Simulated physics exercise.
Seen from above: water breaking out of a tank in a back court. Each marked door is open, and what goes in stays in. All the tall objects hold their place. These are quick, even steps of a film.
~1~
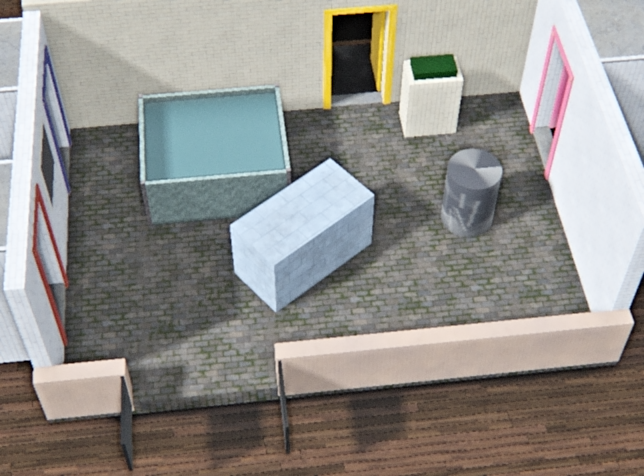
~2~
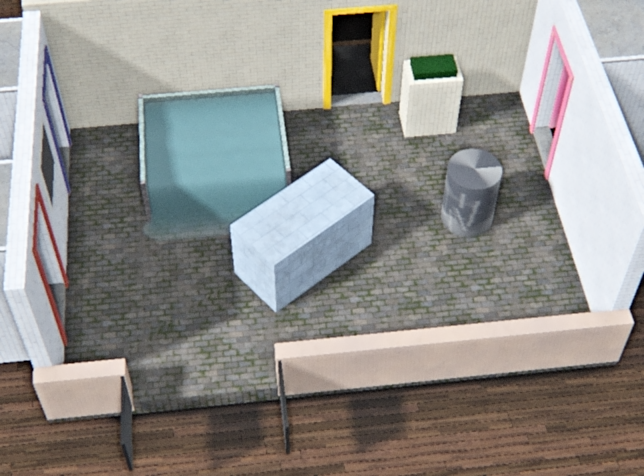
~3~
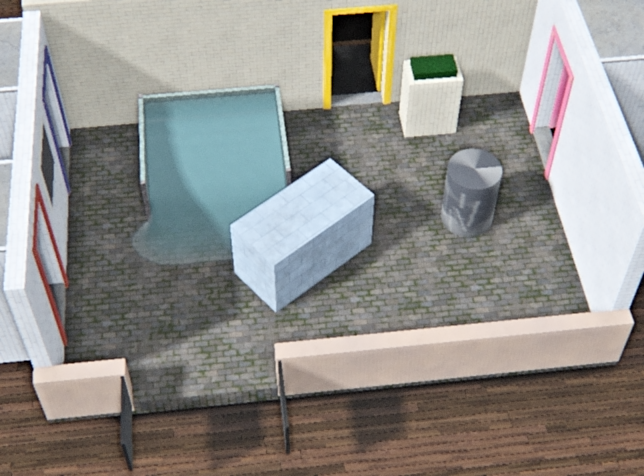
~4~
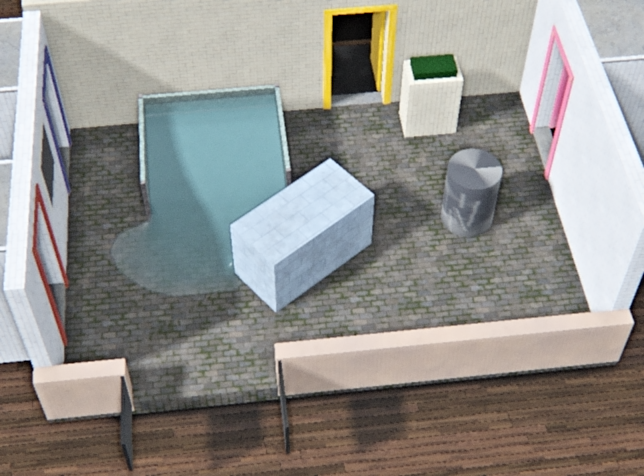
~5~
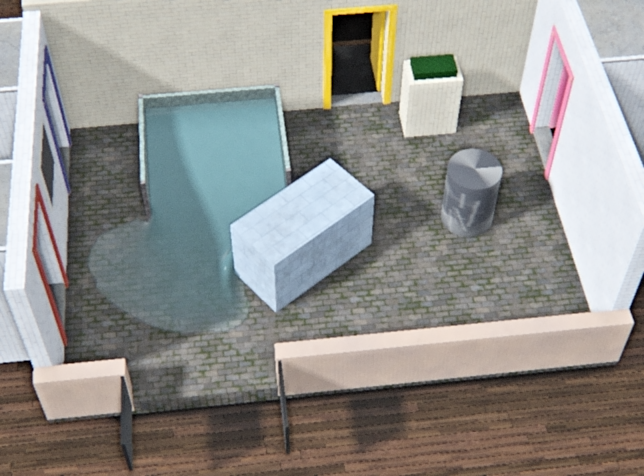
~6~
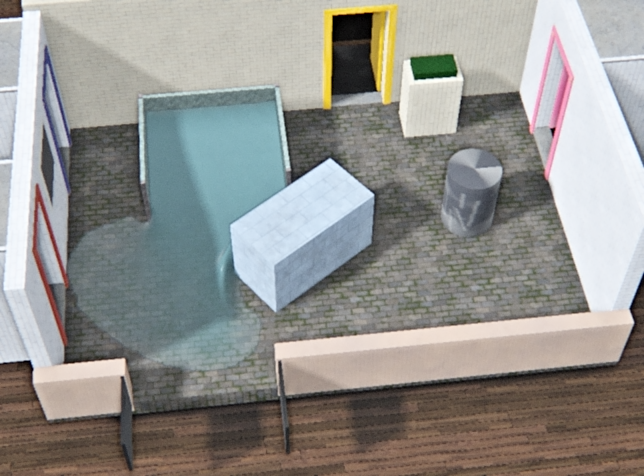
Water in an open tank at the back left sits still, then pours out as the tank's front side disappears. It spreads forward over the dark paving, past the left side of a pale blue block, and fans out in a widening, rounded sheet toward the left wall and the gap in the low front wall.
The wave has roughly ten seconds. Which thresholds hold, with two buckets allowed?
The blue door lets in a lot; the red door lets in a lot; the yellow door lets in a lot; the pink door admits no more than that.
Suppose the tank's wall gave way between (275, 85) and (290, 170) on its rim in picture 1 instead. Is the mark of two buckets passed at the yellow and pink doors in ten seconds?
In short: The yellow one floods, the pink one is over.
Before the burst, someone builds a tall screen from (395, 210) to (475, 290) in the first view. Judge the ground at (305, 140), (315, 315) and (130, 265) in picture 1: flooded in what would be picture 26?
One after the other: Covered, clear, wet.
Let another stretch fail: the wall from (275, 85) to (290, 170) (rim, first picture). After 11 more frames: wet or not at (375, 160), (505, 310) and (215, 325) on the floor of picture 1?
One after the other: Under water, flooded, clear.
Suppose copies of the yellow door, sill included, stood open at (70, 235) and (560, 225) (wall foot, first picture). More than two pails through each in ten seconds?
In turn: Floods, keeps below it.
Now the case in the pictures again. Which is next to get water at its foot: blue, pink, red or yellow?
It is the red one.
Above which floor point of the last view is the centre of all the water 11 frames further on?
Near (195, 247).
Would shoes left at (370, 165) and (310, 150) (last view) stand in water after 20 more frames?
In that order: Flooded, flooded.
A moment on, water covers 35 % of the floor; the blue door not reached, the red door wet at the sill, nothing in, the yellow door not reached, the pink door not reached.
Next, water covers 45 % of the floor; the blue door not reached, the red door over two buckets in, the yellow door under two buckets in, the pink door not reached.
Then, water covers 45 % of the floor; the blue door wet at the sill, nothing in, the red door far over two buckets in, the yellow door over two buckets in, the pink door wet at the sill, nothing in.
Later, water covers 65 % of the floor; the blue door wet at the sill, nothing in, the red door far over two buckets in, the yellow door over two buckets in, the pink door wet at the sill, nothing in.
In the end, water covers 90 % of the floor; the blue door over two buckets in, the red door far over two buckets in, the yellow door over two buckets in, the pink door wet at the sill, nothing in.
